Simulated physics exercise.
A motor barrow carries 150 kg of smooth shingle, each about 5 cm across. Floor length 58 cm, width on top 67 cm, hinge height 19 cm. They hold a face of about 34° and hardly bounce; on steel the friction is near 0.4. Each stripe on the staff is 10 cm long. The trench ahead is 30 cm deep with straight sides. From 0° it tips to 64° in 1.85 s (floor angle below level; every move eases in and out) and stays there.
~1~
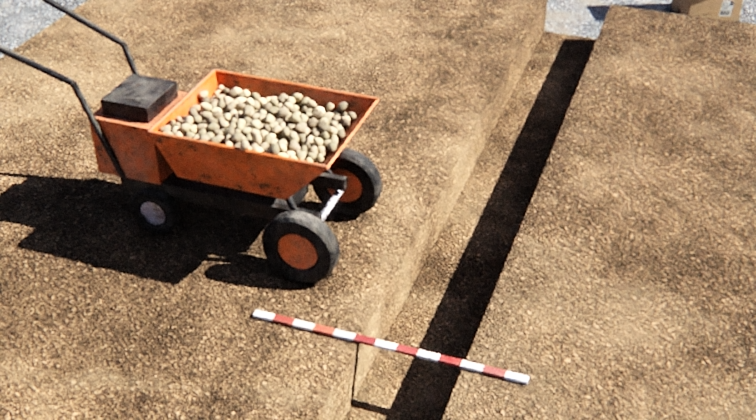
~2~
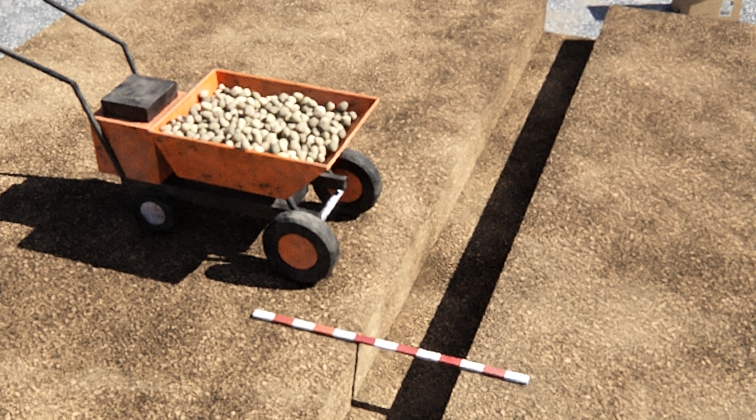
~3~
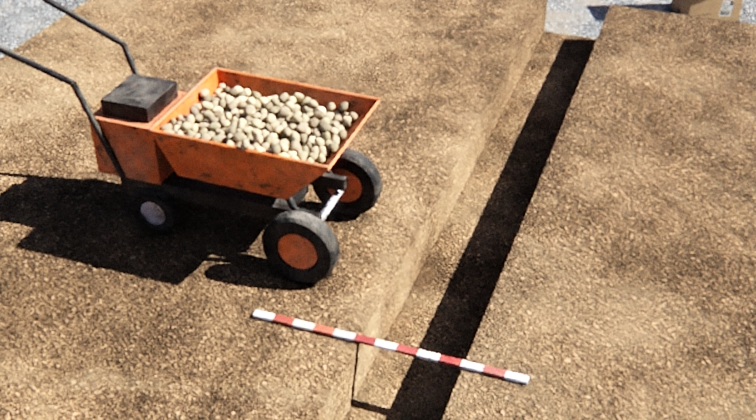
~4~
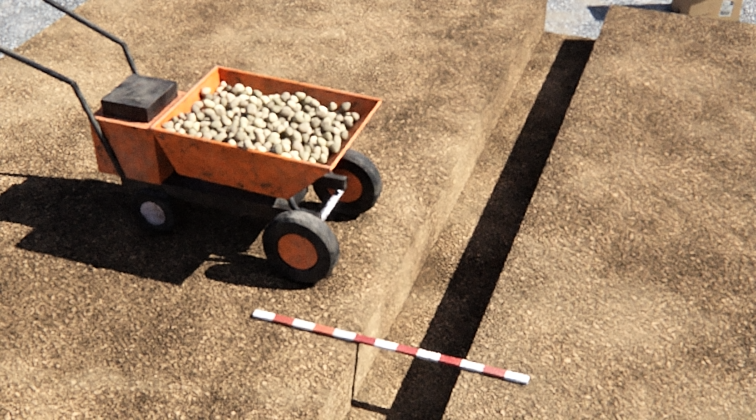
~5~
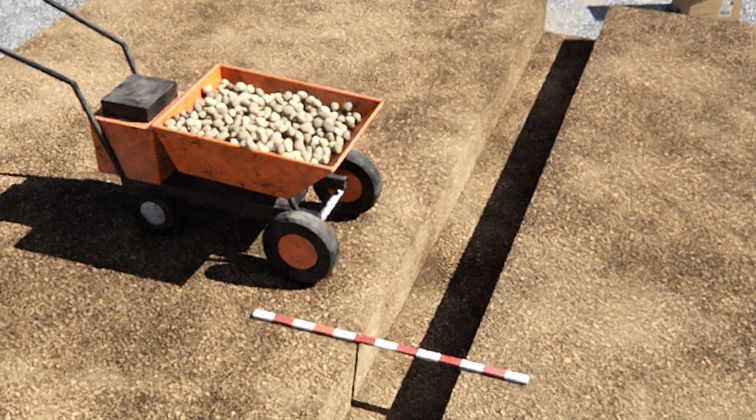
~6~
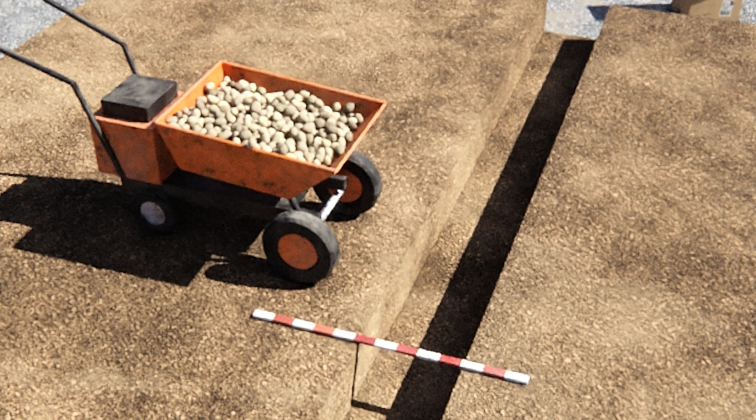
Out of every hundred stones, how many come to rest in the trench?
Some 94 per cent of it.
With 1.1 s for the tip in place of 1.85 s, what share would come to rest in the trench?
Then about 85 per cent.
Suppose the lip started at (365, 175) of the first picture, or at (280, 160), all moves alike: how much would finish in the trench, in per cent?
First some 55, then 100 per cent.
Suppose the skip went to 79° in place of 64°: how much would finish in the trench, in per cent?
It would be near 95 per cent.
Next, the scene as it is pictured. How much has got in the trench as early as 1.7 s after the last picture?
About 60 per cent by then.
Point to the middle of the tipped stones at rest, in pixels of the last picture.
Their middle is at about (461, 311).
Then, 1.1 s after the last picture the floor is at 54°, 98 % in the skip, 2 % in the trench; the foremost stones are at (434, 220).
Then, 1.7 s after the last picture the floor is at 64°, 38 % in the skip, 58 % in the trench, 3 % past the trench; the foremost stones are at (543, 286).
Then, 2.0 s after the last picture the floor is at 64°, 16 % in the skip, 78 % in the trench, 6 % past the trench; the foremost stones are at (591, 304).
Then, 4.0 s after the last picture the floor is at 64°, 0 % in the skip, 94 % in the trench, 6 % past the trench; the foremost stones are at (616, 305).
